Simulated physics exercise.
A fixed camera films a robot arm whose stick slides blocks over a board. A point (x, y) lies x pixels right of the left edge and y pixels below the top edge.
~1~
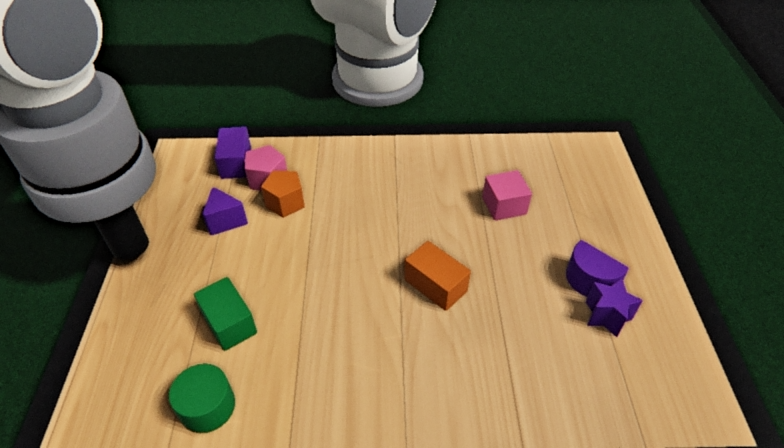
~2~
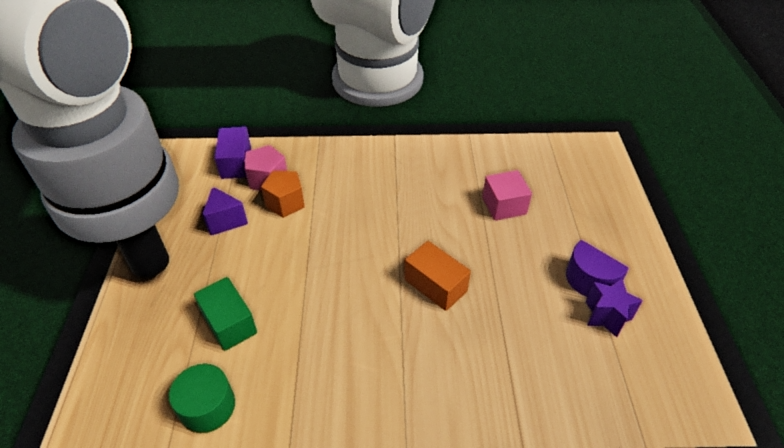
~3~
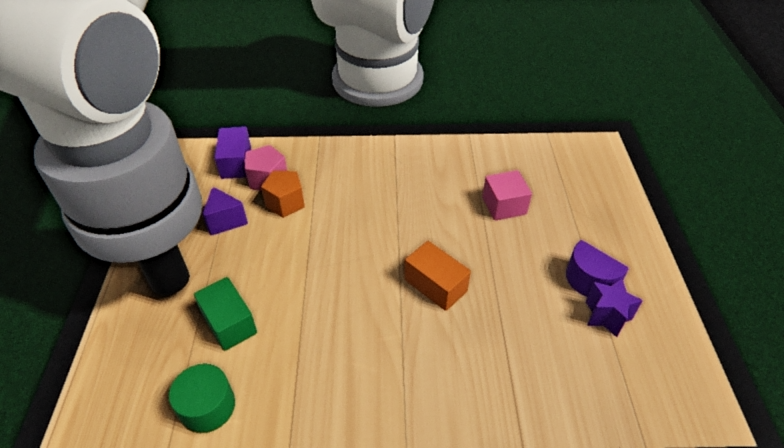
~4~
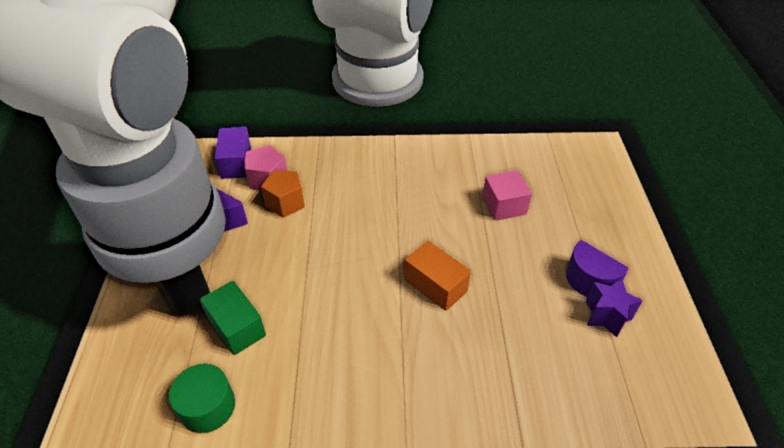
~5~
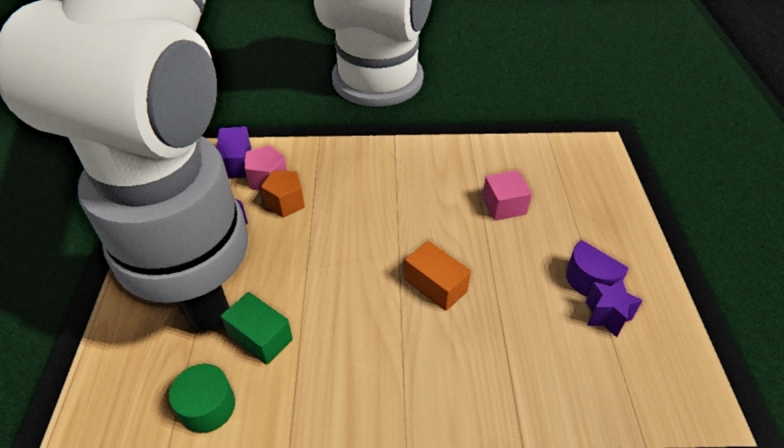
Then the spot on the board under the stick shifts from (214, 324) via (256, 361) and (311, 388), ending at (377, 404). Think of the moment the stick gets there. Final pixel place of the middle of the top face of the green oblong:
The middle of its upper face will lie at (338, 328).
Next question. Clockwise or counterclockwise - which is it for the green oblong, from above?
It goes round opposite to clock hands.
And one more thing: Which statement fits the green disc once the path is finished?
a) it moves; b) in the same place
b (in the same place)
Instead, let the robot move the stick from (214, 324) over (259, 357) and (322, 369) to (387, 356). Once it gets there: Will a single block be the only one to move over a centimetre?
That would be a yes.
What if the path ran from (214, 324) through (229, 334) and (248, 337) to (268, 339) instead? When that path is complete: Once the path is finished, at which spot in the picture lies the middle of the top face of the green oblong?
Final place: (313, 326).
On the path given first. One third of the way, stick (252, 350); green oblong (301, 330), turned 55° anticlockwise.
Two thirds of the way, stick (310, 378); green oblong (335, 328), turned 95° anticlockwise.
At the end, stick (377, 394); green disc unmoved; green oblong (338, 328), turned 105° anticlockwise.
